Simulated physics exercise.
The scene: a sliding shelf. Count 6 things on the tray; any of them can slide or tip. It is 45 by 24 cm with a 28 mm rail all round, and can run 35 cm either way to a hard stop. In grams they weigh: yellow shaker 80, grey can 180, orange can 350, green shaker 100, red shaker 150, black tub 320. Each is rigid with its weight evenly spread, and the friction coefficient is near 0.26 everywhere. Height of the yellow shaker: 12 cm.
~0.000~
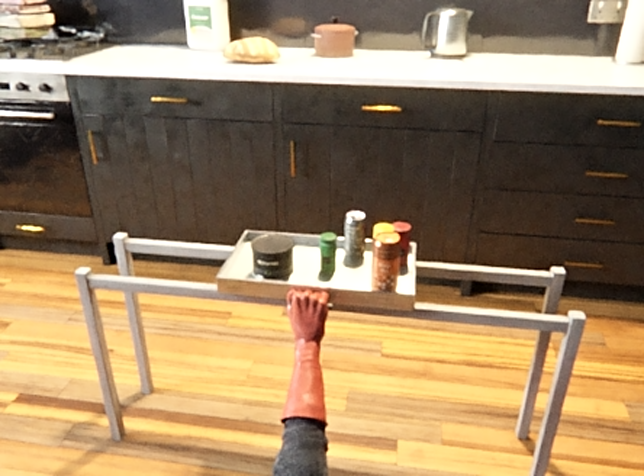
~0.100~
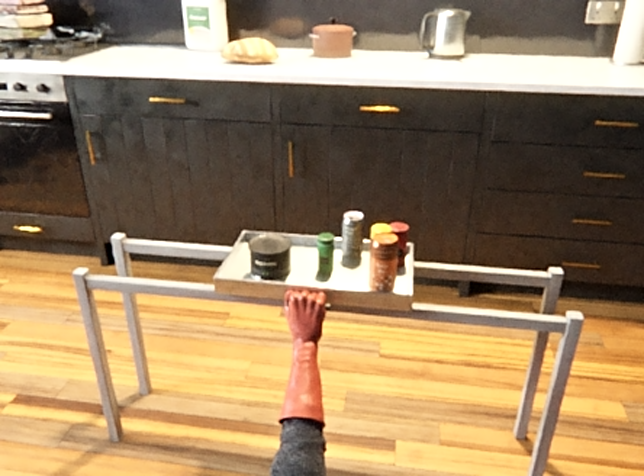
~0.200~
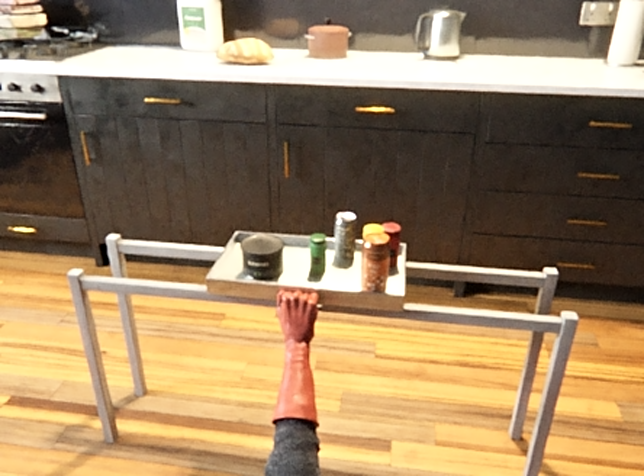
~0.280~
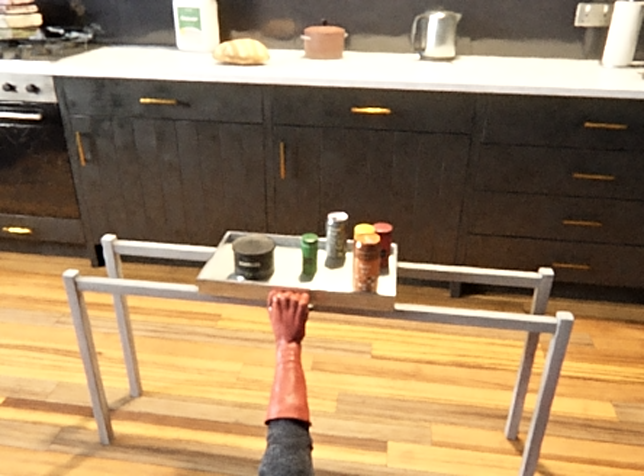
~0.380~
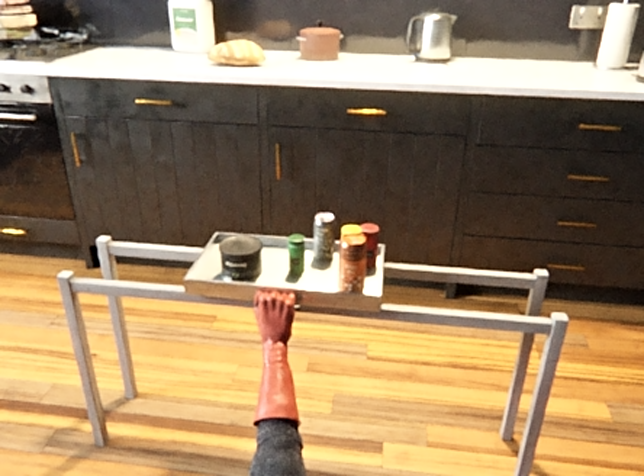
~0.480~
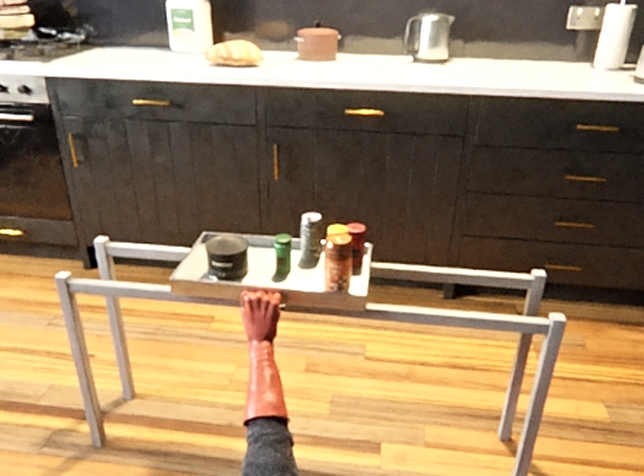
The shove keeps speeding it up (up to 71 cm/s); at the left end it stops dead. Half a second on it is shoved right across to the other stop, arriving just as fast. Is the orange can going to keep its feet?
The orange can stays upright.
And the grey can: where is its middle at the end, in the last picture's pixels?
Around (476, 249).
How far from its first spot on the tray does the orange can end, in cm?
Some 0 cm.
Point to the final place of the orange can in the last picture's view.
Near (525, 280).
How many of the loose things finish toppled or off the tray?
In all, 0.
After 1.18 s, tray 35 cm left; orange can moved 8 cm near (191, 254); green shaker moved 8 cm; red shaker moved 8 cm.
After 3.58 s, tray 35 cm right; orange can moved 4 cm near (508, 279); green shaker moved 4 cm; grey can moved 4 cm.
In the end (4.1 s), all 6 under 5 cm from the start. In the last view, orange can near (525, 280).
